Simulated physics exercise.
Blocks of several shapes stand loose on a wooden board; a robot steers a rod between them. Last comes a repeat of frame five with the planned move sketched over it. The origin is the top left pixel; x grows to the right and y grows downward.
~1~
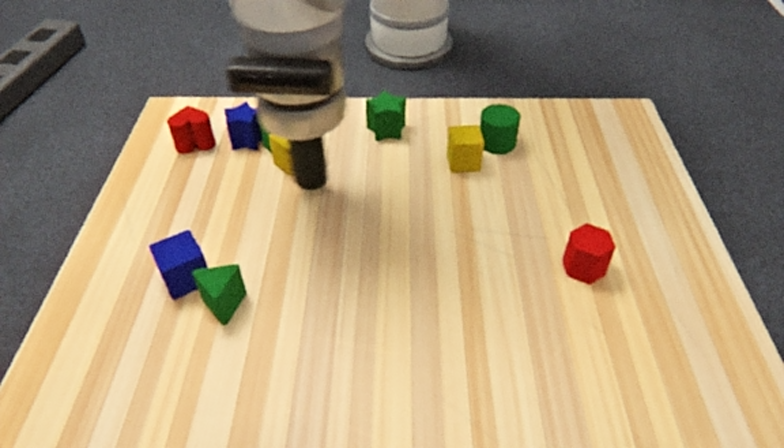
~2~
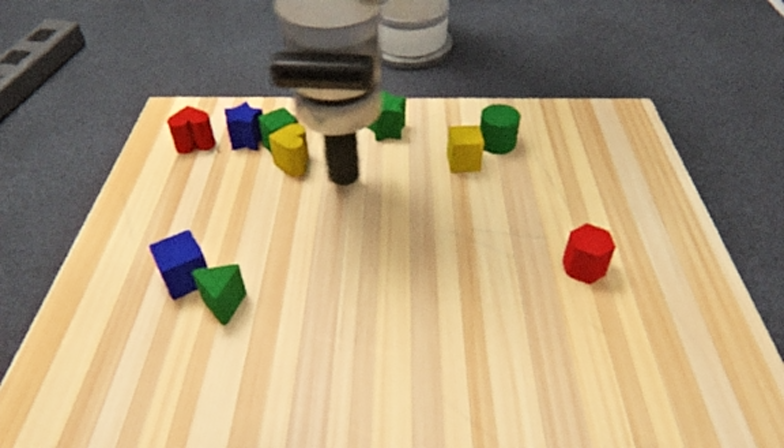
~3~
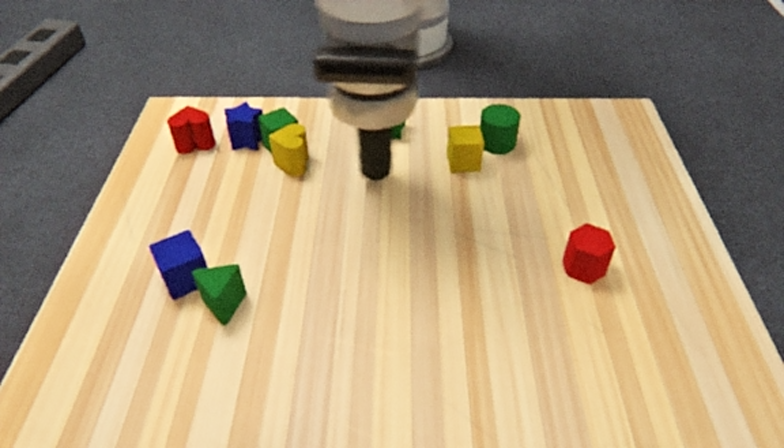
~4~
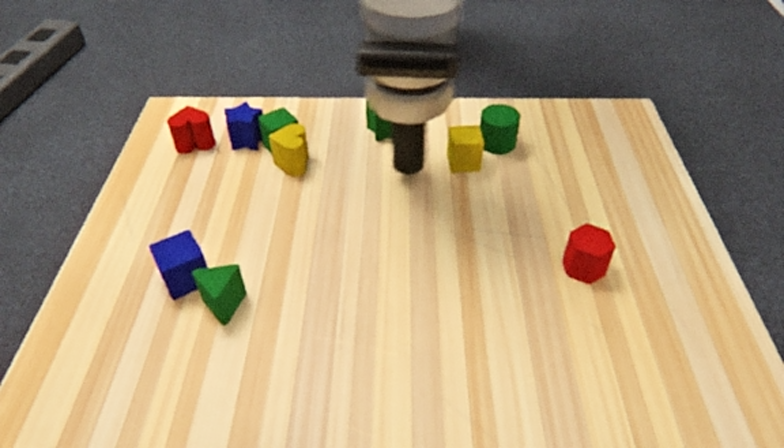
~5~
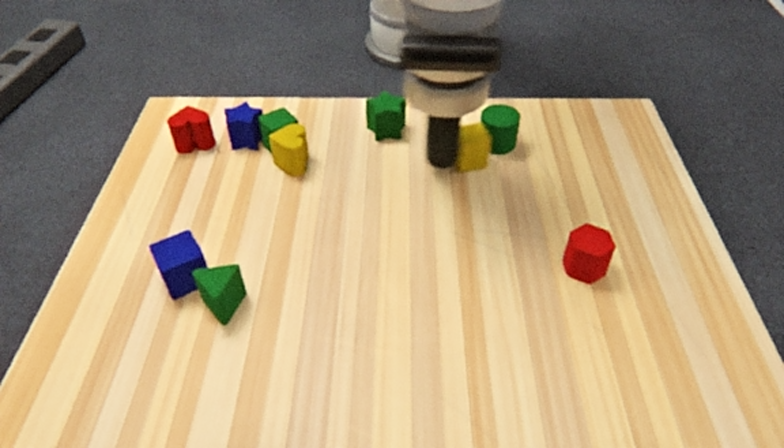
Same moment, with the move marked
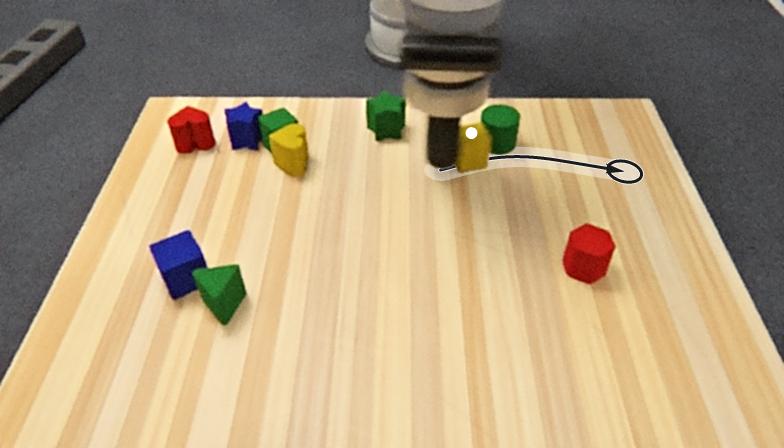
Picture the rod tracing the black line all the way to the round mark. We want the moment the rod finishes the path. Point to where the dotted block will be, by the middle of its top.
The centre of its top face lies at (546, 111).
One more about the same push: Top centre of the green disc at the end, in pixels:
The middle of the upper face of the green disc will lie at about (537, 91) in the picture.
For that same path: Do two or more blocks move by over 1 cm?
My answer is yes.
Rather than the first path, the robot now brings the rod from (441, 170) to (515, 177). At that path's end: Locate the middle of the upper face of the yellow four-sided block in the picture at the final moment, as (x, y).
I'd guess (506, 127).
The line goes from (441, 170) by way of (498, 158) and (560, 161) to (625, 171); the dot is on the yellow four-sided block.
What follows on the original path. One third of the way, rod (500, 147); yellow four-sided block (523, 115), turned 50° anticlockwise; green disc (530, 97).
Two thirds of the way, rod (564, 150); yellow four-sided block (546, 111), turned 75° anticlockwise; green disc (537, 91).
At the end, rod (628, 160); green star unmoved; yellow four-sided block (546, 111), turned 75° anticlockwise; green disc (537, 91).
